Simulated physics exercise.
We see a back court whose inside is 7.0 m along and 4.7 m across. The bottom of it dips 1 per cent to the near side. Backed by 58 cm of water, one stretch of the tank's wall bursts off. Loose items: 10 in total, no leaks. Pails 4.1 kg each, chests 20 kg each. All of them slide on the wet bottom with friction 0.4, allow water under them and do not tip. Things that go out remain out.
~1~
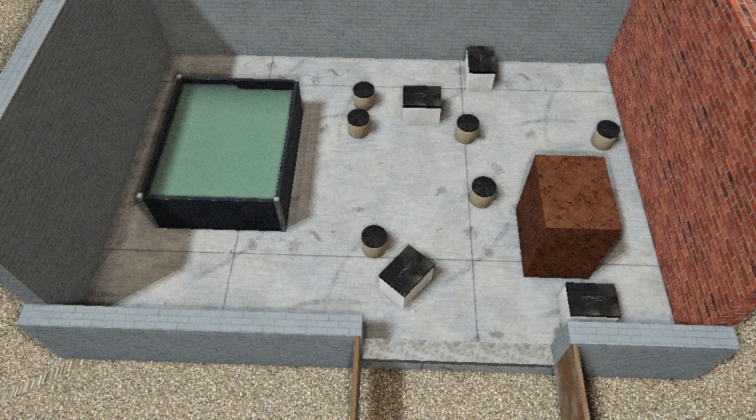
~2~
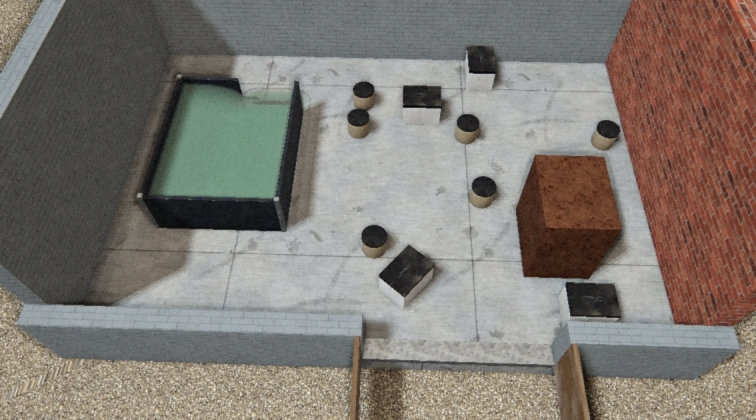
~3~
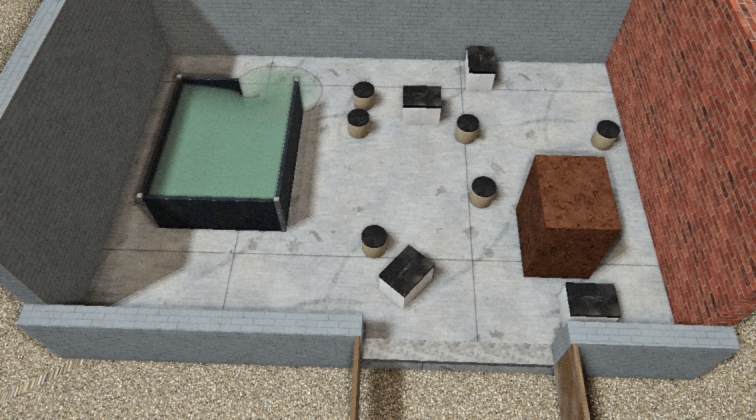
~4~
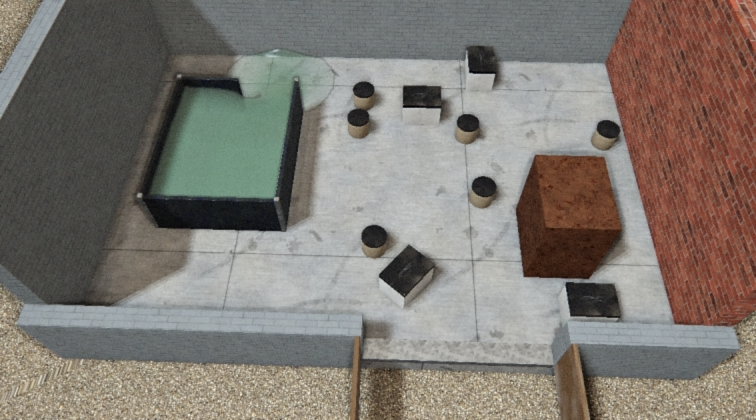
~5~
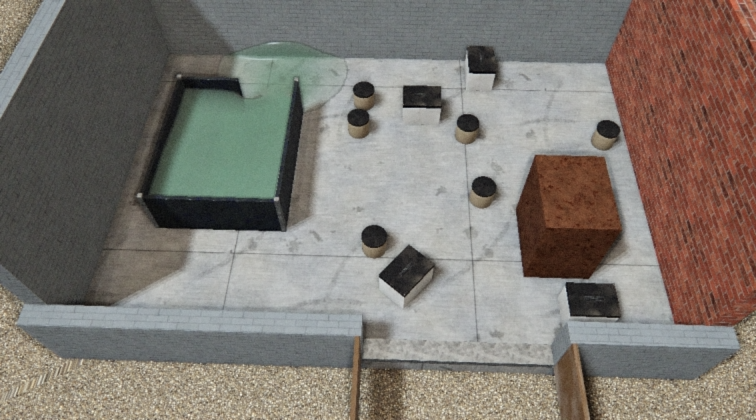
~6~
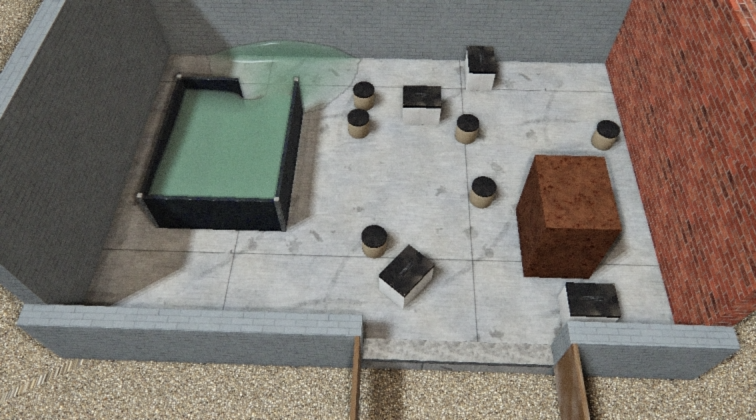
Part of the back wall of a dark tank gave way, and pale green water slipped out and spread in a thin sheet along the courtyard's rear wall, while the pails and chests stayed put.
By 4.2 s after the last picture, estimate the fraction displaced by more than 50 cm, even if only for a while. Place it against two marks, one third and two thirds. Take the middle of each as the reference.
Short of a third.
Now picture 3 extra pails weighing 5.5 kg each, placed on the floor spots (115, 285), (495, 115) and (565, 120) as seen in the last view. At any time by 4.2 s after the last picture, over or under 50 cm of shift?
Result, in sequence: Above the mark / above the mark / above the mark.
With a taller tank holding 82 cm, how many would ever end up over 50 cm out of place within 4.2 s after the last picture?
With that change, 5 of them.
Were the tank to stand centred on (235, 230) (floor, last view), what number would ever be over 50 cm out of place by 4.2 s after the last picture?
The answer would then be 4.
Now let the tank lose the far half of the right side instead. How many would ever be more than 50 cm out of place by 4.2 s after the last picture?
That gives 7 of them.
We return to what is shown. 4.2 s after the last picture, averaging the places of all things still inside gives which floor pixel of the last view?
That lands at roughly (463, 193).
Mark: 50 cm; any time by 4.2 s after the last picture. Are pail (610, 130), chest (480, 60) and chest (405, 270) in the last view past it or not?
The first is beyond the limit, the second beyond the limit, and the third inside the limit.
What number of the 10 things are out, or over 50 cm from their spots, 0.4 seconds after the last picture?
The number by then is 0.
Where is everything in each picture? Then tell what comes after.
A pail at (358, 117) rests on the ground; a chest at (407, 269), on the bottom; 3.1 m2 under water; 0 of 10 have shifted, in the first frame.
A pail at (358, 117), on the bottom; a chest at (407, 269), on the bottom; 3.6 m2 under water; 0 of 10 have shifted, in the second frame.
A pail at (358, 117) rests on the ground; a chest at (407, 269), on the bottom; water covers 4.2 m2; 0 of 10 have shifted, in the third frame.
A pail at (358, 117), on the bottom; a chest at (407, 269), on the bottom; water covers 4.9 m2; 0 of 10 have shifted, in the fourth frame.
A pail at (358, 117), on the bottom; a chest at (407, 269) rests on the ground; 5.2 m2 under water; 0 of 10 have shifted, in the fifth frame.
A pail at (358, 117), on the bottom; a chest at (407, 269) rests on the ground; 5.4 m2 under water; 0 of 10 have shifted, in the sixth frame.
Then, 0.4 s after the last picture 0 of 10 are over 50 cm from their spots; 0 afloat.
Then, 1.5 s after the last picture 0 of 10 are over 50 cm from their spots; 0 afloat.
Then, 2.8 s after the last picture 1 of 10 are over 50 cm from their spots; 2 afloat.
Then, 4.2 s after the last picture 2 of 10 are over 50 cm from their spots, and 2 have been at some point; 2 afloat.
